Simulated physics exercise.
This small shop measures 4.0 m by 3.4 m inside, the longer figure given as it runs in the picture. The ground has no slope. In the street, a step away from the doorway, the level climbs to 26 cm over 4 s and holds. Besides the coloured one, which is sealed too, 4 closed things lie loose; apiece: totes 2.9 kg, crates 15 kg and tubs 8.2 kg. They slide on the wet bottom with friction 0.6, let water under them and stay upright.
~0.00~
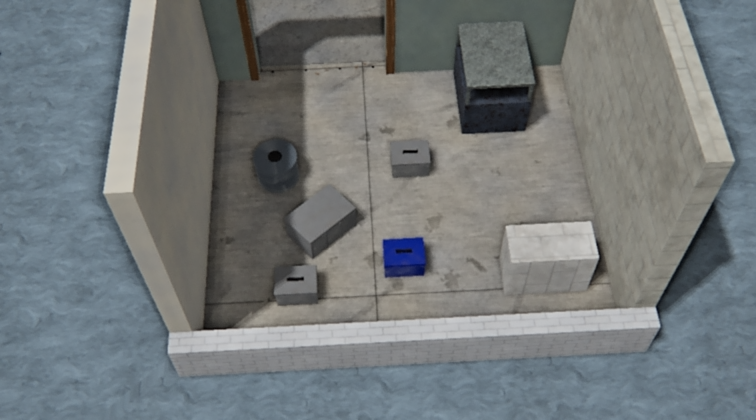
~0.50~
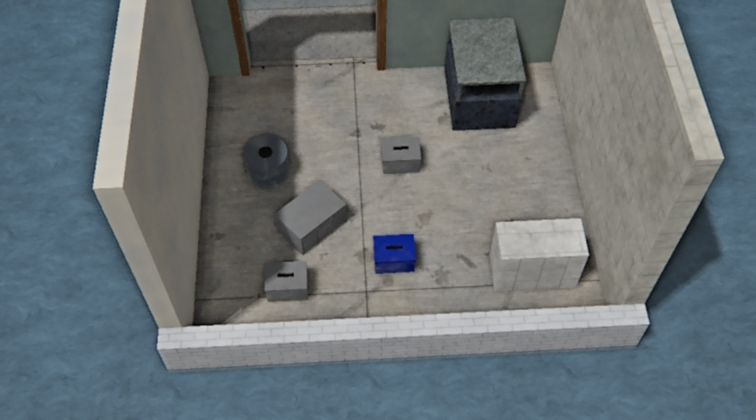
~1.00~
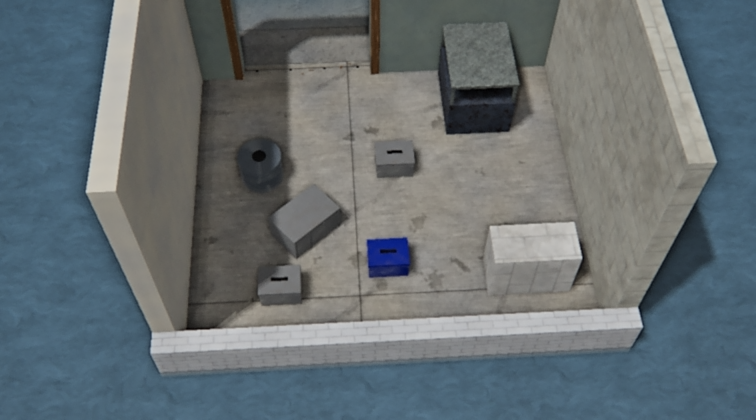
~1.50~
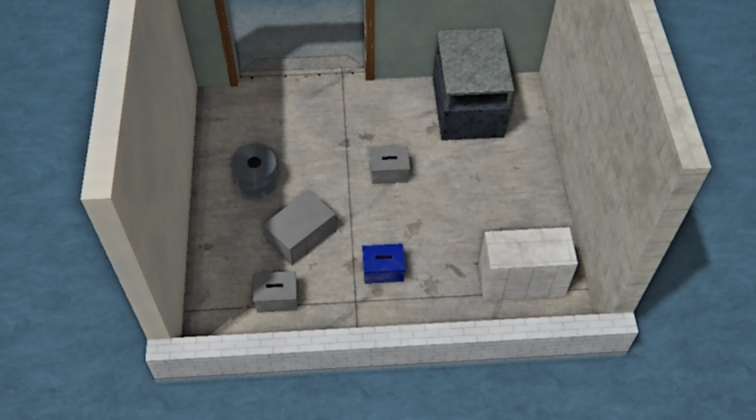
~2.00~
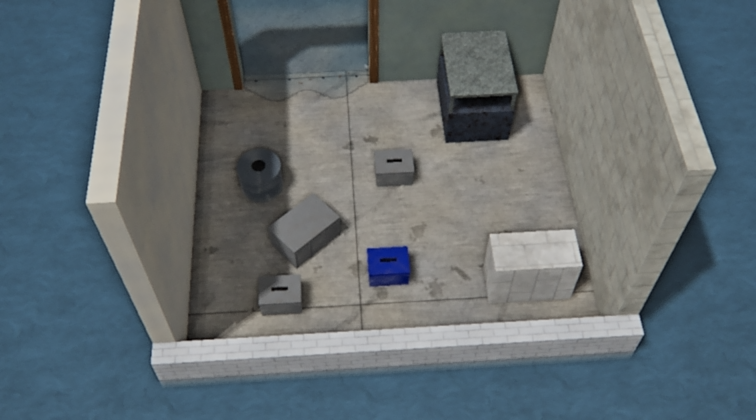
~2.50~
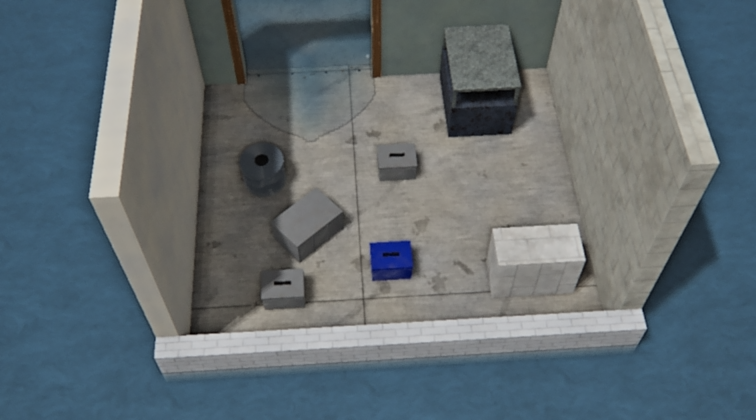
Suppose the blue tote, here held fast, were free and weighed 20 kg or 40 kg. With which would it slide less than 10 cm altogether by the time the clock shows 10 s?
For it, only the larger load is enough.
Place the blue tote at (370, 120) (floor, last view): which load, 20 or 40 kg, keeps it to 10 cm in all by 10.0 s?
Only the larger holds.
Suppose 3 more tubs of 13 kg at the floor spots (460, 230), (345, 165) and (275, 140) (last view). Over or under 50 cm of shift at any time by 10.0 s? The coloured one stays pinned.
In that order: Over, more, past it.
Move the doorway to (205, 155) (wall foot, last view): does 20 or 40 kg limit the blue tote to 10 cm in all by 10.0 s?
In that case the lower weight is enough.
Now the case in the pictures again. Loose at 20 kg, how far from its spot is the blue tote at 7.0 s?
Roughly 0 cm.
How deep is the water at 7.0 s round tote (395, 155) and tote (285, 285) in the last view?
About 4 and 17 cm.
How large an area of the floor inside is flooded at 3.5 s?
About 3.0 m2.
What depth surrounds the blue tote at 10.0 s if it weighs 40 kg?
Roughly 19 cm.
After 3.5 s the blue tote would be 0 cm from its start with 20 kg and 0 cm from its start with 40 kg; 0 cm of water round it then.
After 4.5 s the blue tote would be 0 cm from its start with 20 kg and 0 cm from its start with 40 kg; 5 cm of water round it then.
After 7.0 s the blue tote would be 1 cm from its start with 20 kg and 0 cm from its start with 40 kg; 12 cm of water round it then.
After 10.0 s the blue tote would be 36 cm from its start with 20 kg and 0 cm from its start with 40 kg; 19 cm of water round it then.
